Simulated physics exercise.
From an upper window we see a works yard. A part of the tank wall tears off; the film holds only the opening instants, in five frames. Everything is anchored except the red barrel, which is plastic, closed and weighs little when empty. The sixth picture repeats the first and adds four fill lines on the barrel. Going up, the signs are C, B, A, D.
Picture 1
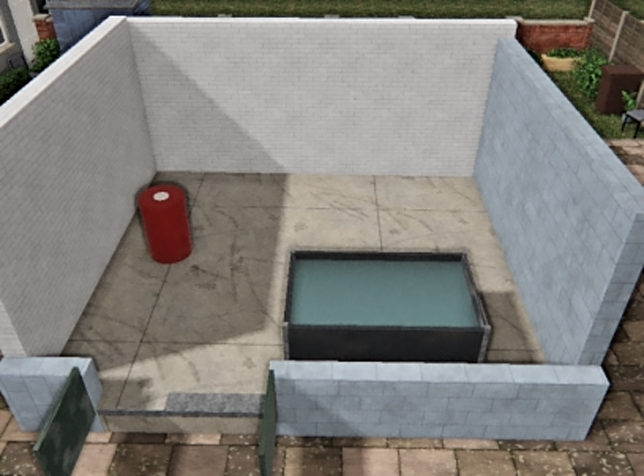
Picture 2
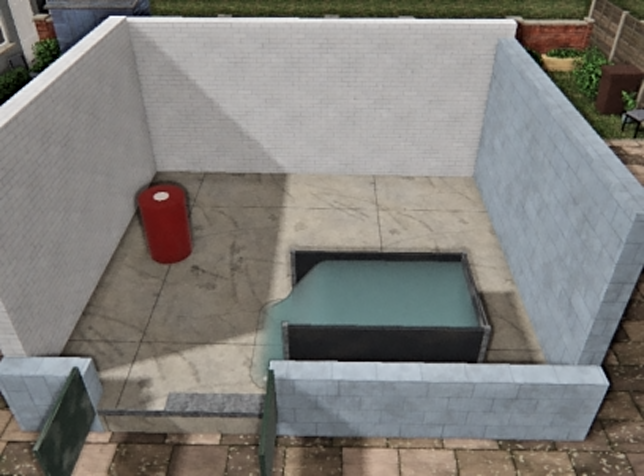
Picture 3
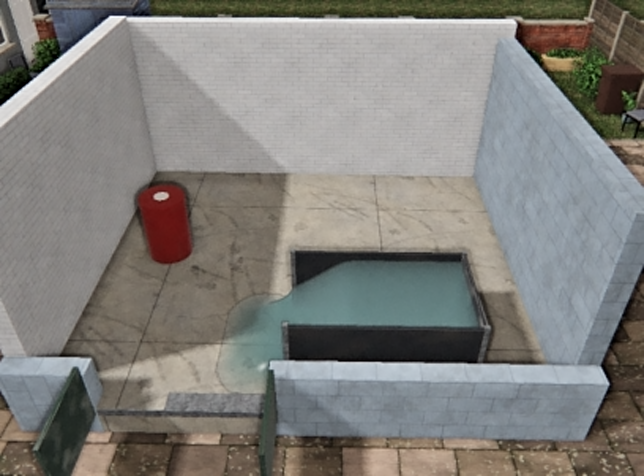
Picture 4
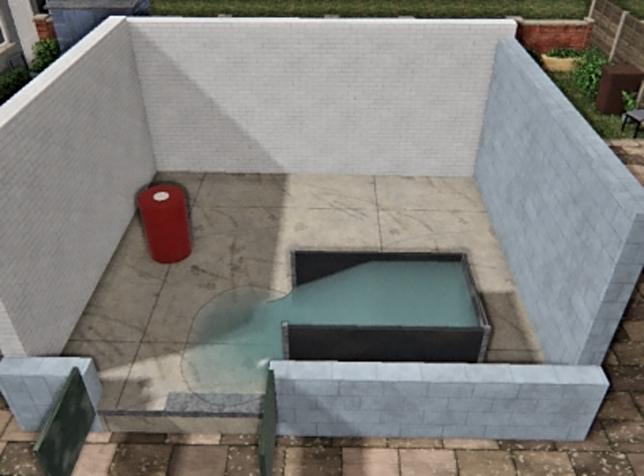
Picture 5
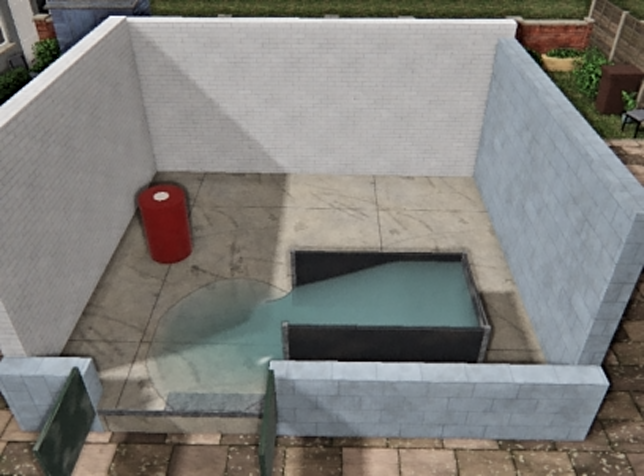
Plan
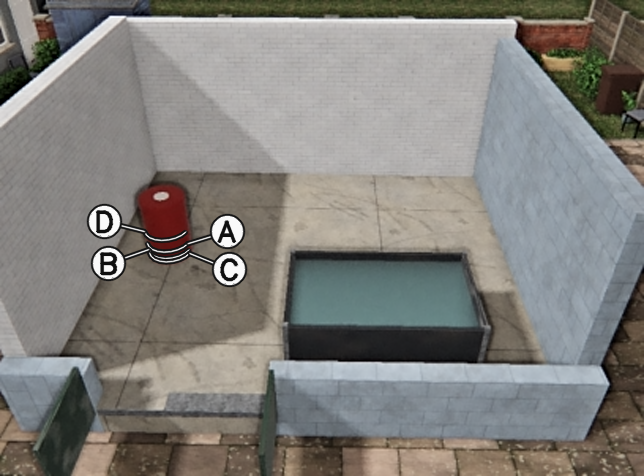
Water pours from the left end of a dark tank and spreads across the walled yard's floor.
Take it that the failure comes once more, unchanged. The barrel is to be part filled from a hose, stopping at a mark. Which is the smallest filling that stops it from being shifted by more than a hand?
D is the one.
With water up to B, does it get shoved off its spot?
Yes, it does.
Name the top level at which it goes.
Here it is level A.
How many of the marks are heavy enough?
One of them.
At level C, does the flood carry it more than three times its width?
Yes, clearly.
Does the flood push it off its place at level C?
Yes, it does.
On the marked copy, A at (164, 252); B at (165, 258); C at (166, 261); D at (161, 240); from the bottom up C, B, A, D.
For level A, it is pushed about half its own width away.
For level B, it is pushed about 4 times its own width away.
For level C, it is pushed about 7 times its own width away.
For level D, it does not move.
